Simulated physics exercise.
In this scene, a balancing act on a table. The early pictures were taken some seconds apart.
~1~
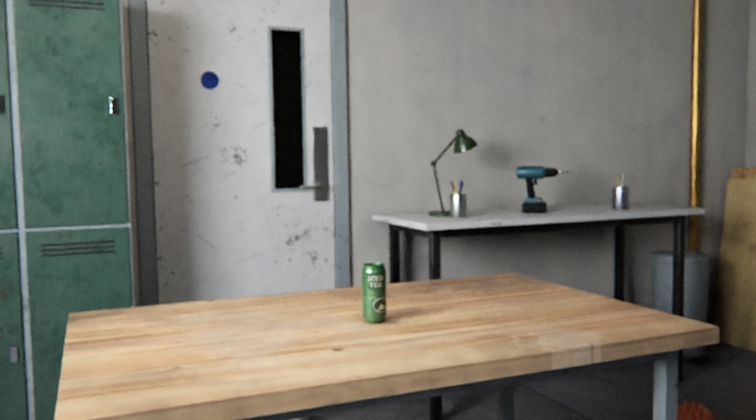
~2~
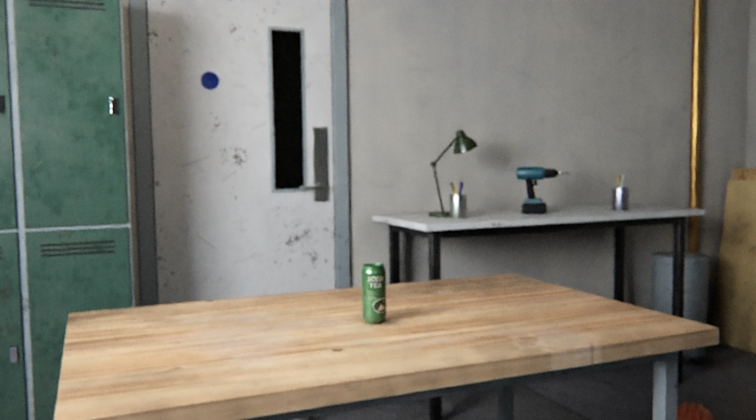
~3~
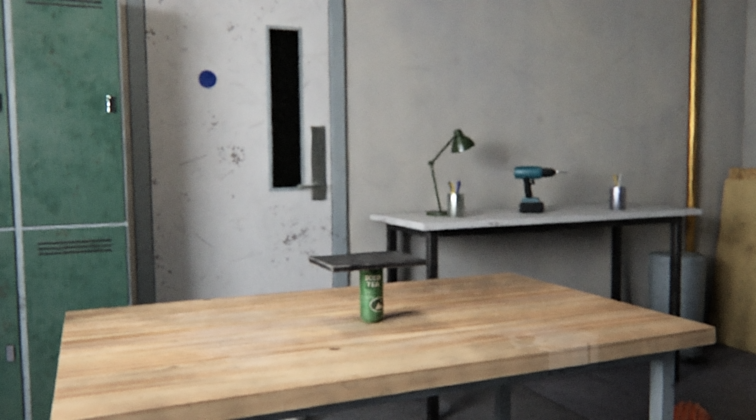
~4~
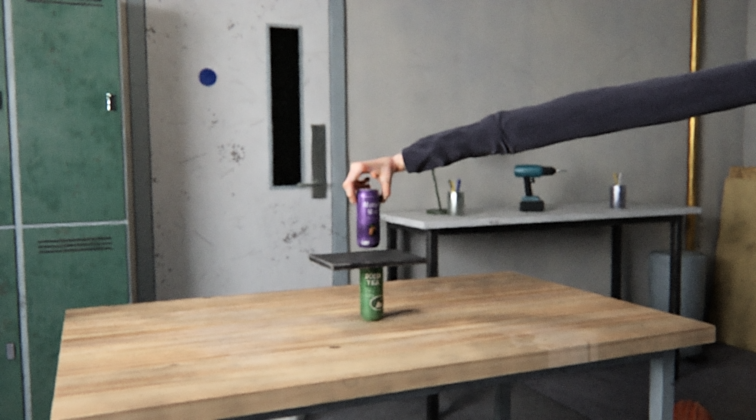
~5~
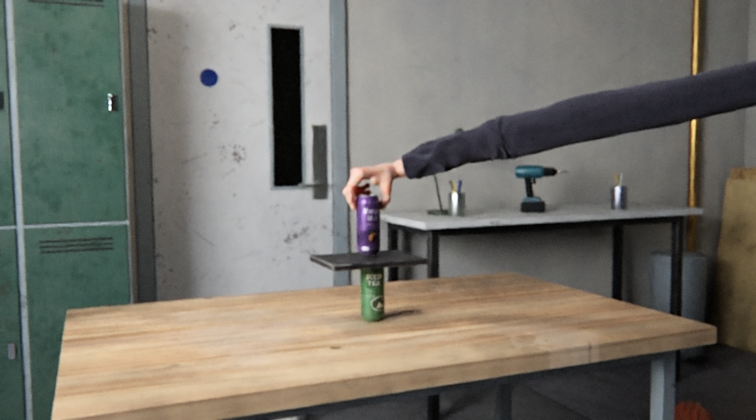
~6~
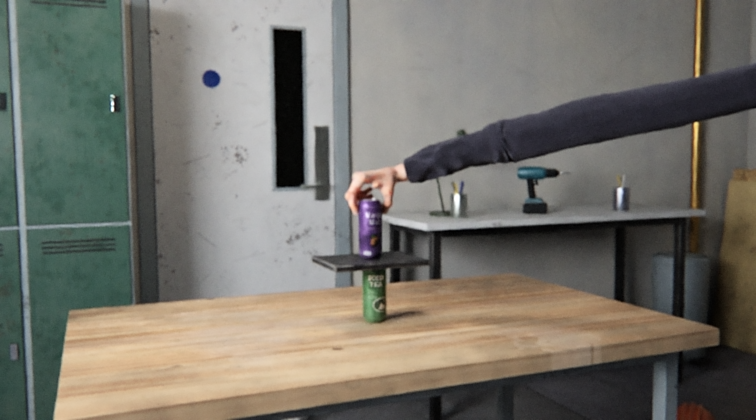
We see a green can standing on a wooden table, then a dark flat board resting on top of it. A hand reaching in from the right lowers a purple can onto the board and keeps hold of it.
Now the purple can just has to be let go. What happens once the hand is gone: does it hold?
It will stand firm.
Then, 0.50 s past the last view, nothing moves.
Then, 1.10 s past the last view, purple can resting near (370, 229).
Finally, all 3 still in place. Final places as the last picture's camera would see them, purple can near (370, 229). The stack stays up.
